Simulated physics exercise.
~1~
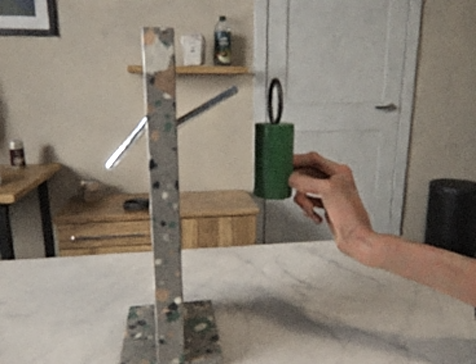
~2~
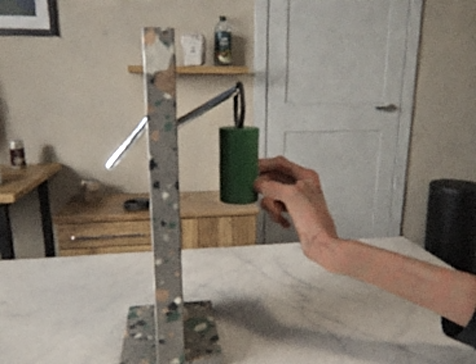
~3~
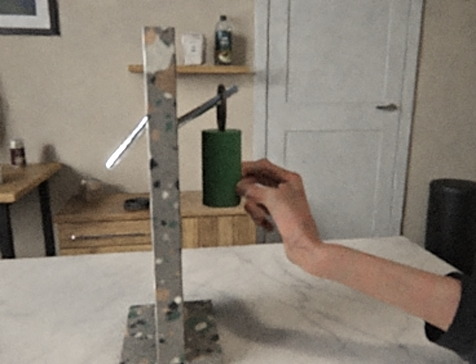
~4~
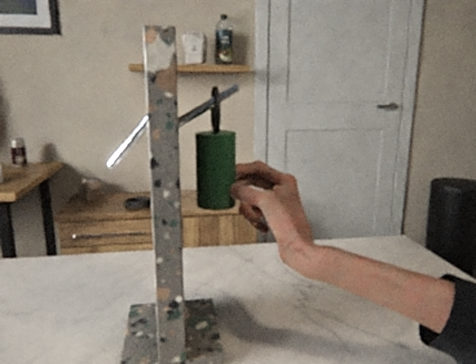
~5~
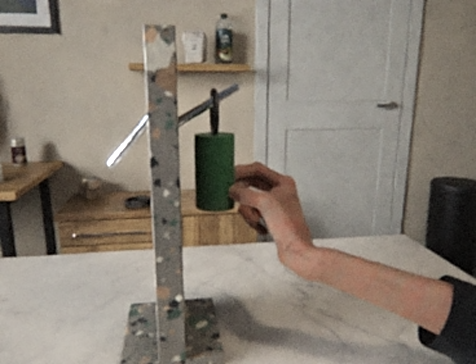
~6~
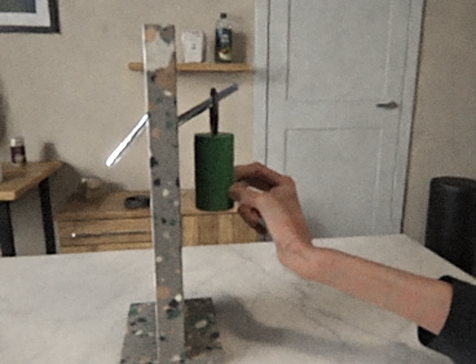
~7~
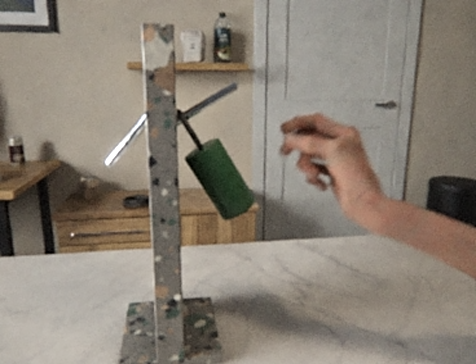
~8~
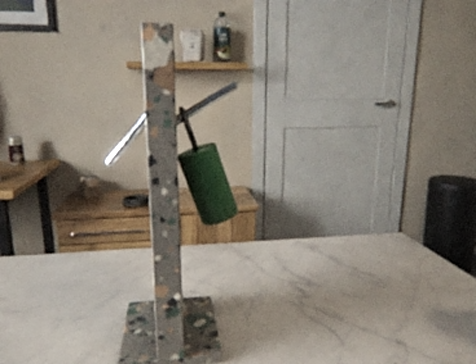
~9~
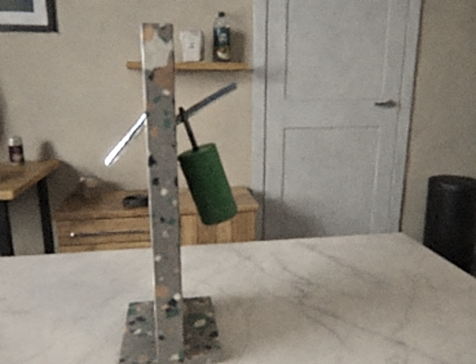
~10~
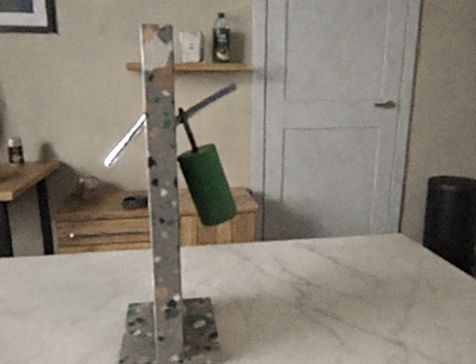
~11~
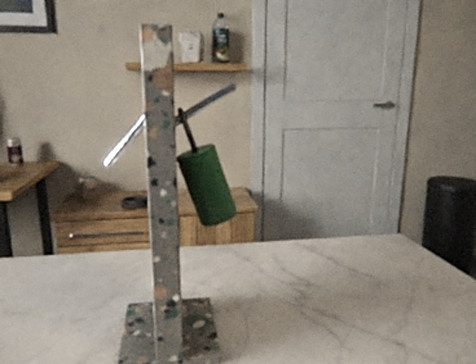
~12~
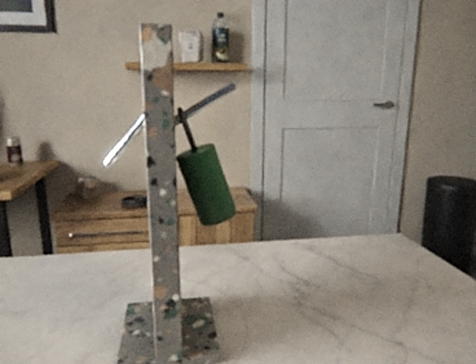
On a marble-topped table, a hand brought a green lantern leftward and hooked its ring over the slanted peg of a speckled stand, then let go and drew back; the lantern slid down toward the post and stayed hanging there, tilted.
